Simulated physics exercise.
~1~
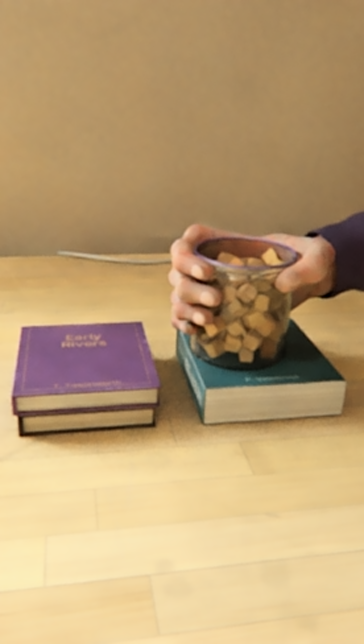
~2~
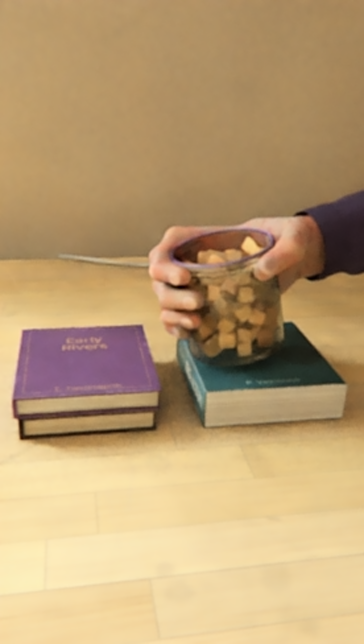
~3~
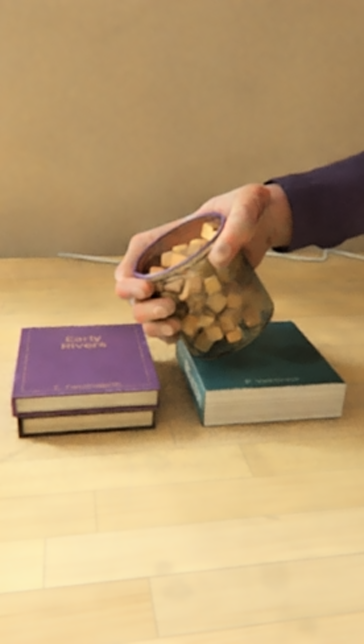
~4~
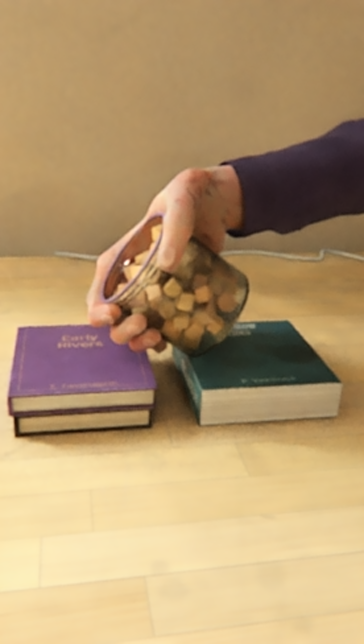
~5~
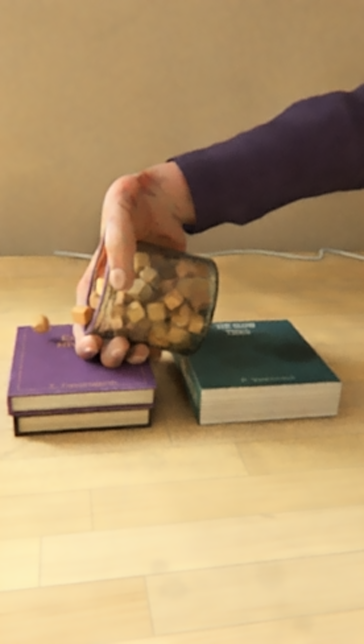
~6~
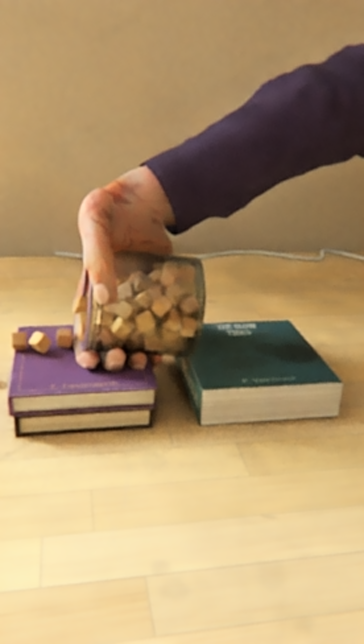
Hand tipping a glass jar of small wooden cubes leftward onto stacked purple books, a few cubes tumbling out on top.
